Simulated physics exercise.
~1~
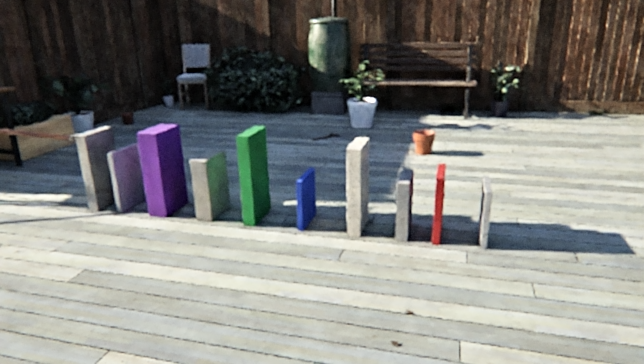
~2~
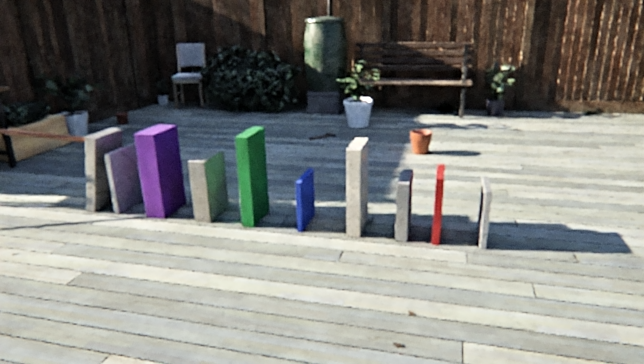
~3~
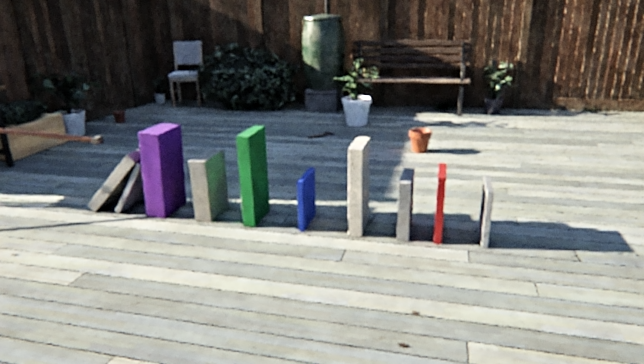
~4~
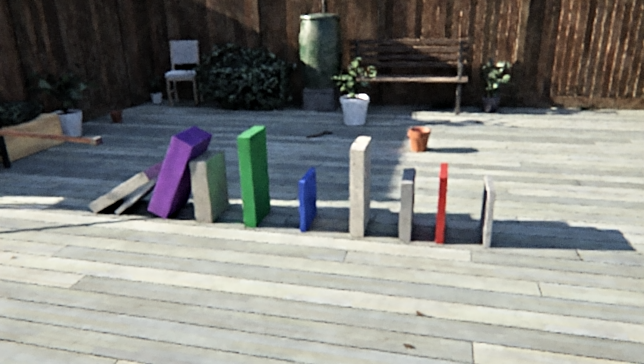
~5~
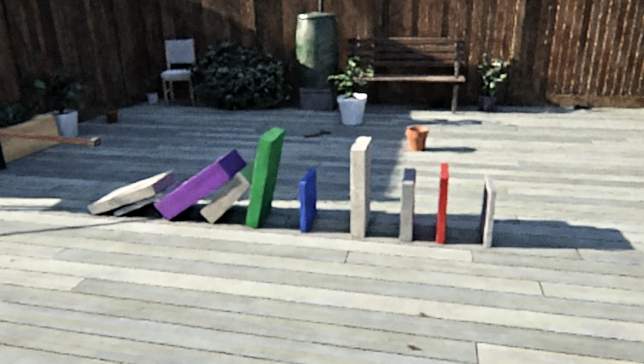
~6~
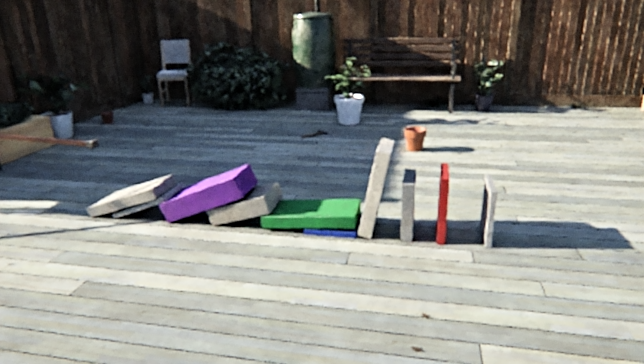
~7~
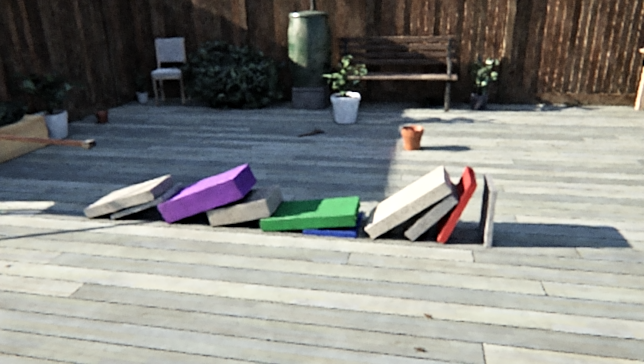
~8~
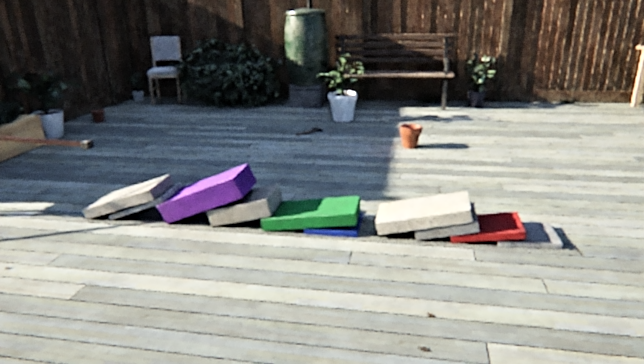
Upright slabs on a wooden deck topple one after another rightward until all lie fallen.
